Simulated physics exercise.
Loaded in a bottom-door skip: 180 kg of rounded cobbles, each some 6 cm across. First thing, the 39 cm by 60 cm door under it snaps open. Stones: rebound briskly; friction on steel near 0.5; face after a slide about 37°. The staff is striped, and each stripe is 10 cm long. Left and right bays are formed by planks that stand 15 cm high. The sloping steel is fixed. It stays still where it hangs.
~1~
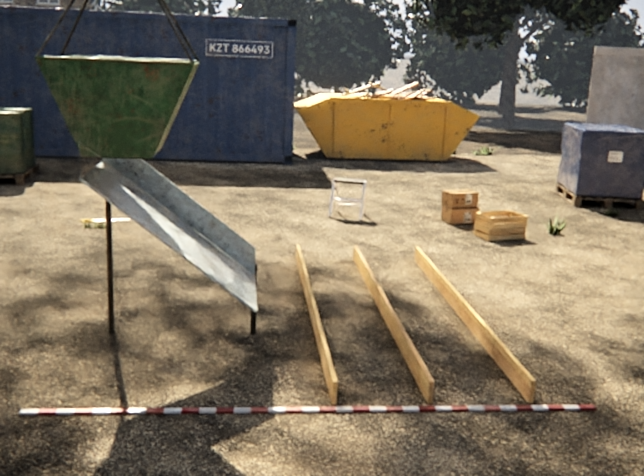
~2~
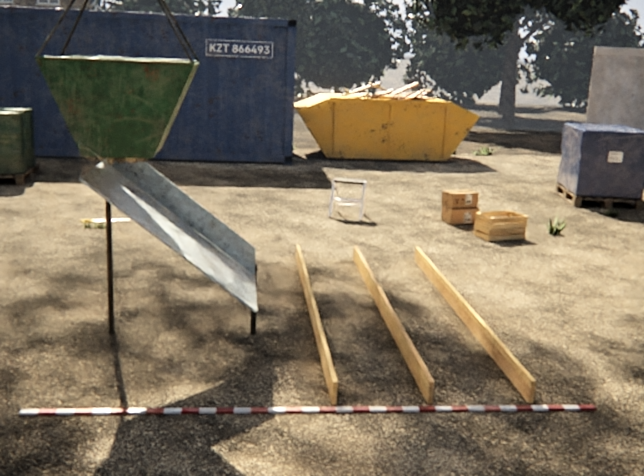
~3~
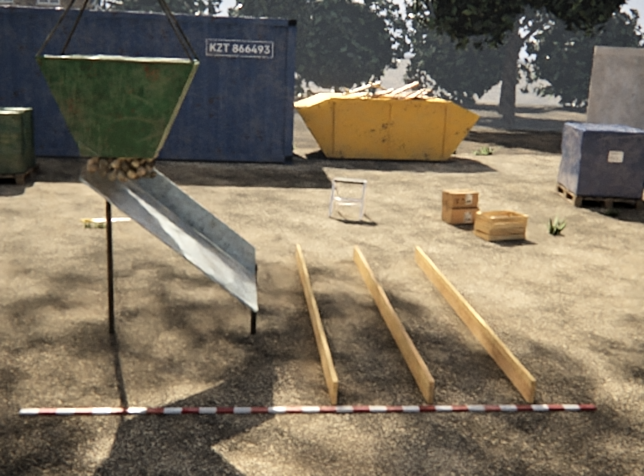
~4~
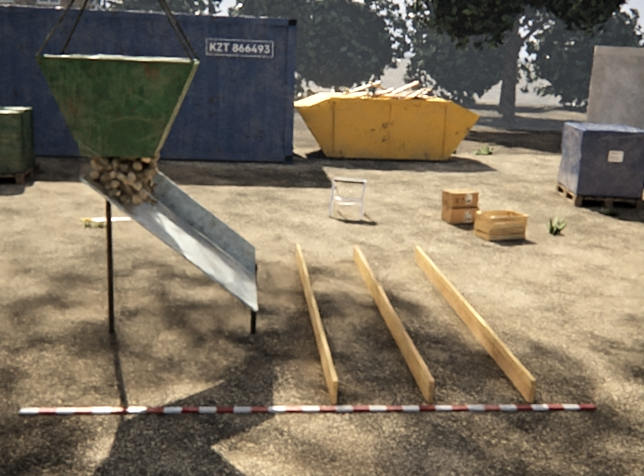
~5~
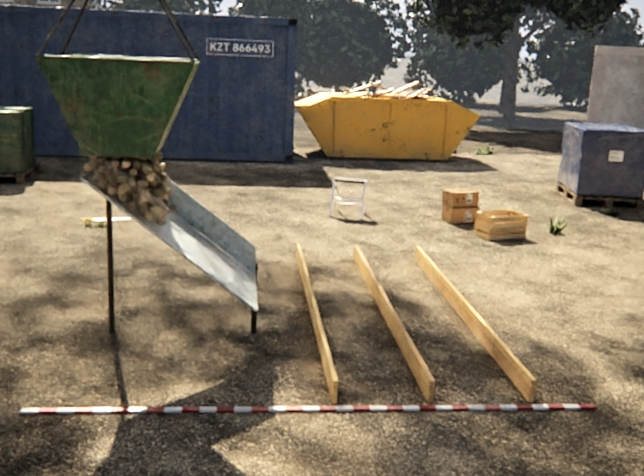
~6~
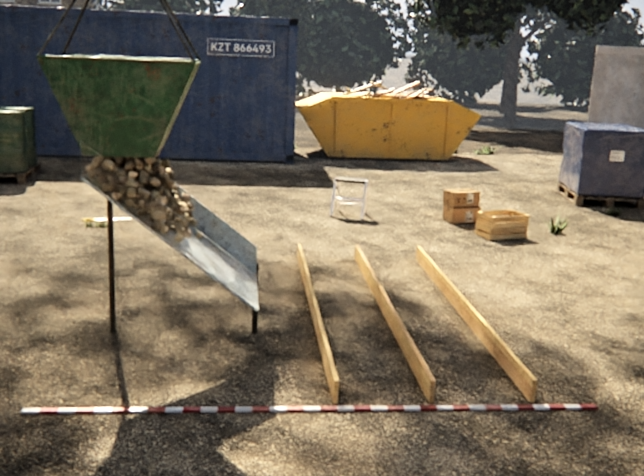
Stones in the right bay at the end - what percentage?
Roughly 0 percent.
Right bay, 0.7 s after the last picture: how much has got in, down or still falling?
About 0 per cent of it.
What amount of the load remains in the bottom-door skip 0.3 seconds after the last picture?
About 5 per cent.
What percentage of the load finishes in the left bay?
Around 35 per cent of it.
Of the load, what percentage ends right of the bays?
Roughly 0 percent of it.
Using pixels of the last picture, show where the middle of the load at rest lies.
Pixel position of the middle approx (312, 353).
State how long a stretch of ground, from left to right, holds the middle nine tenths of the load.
I'd say close to 100 cm, left to right.
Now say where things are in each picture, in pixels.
The outlet is at (117, 149); nothing has dropped yet, in the first frame.
The outlet is at (117, 149); 6 % is out, in the second frame.
Outlet at (118, 149), the stream shows down to (132, 174); 85 % still inside, in the third frame.
Outlet at (118, 148), the stream shows down to (145, 197); 71 % still inside, in the fourth frame.
Outlet at (118, 148), the stream shows down to (161, 213); 57 % still inside, in the fifth frame.
Outlet at (119, 148), the stream shows down to (185, 231); 44 % still inside, in the sixth frame.
Then, 0.3 s after the last picture, 5 % in the bottom-door skip, 82 % on the steel, 13 % falling or lying left of the bays; the stones farthest right are at (318, 344).
Then, 0.7 s after the last picture, 0 % in the bottom-door skip, 46 % on the steel, 46 % falling or lying left of the bays, 8 % falling or lying in the left bay; the stones farthest right are at (393, 353).
Then, 1.3 s after the last picture, 0 % in the bottom-door skip, 68 % falling or lying left of the bays, 32 % falling or lying in the left bay; the stones farthest right are at (402, 347).
Then, 2.2 s after the last picture, 0 % in the bottom-door skip, 63 % falling or lying left of the bays, 37 % falling or lying in the left bay; the stones farthest right are at (405, 355).
Then, 4.1 s after the last picture, 0 % in the bottom-door skip, 63 % left of the bays, 37 % in the left bay; the stones farthest right are at (405, 355).
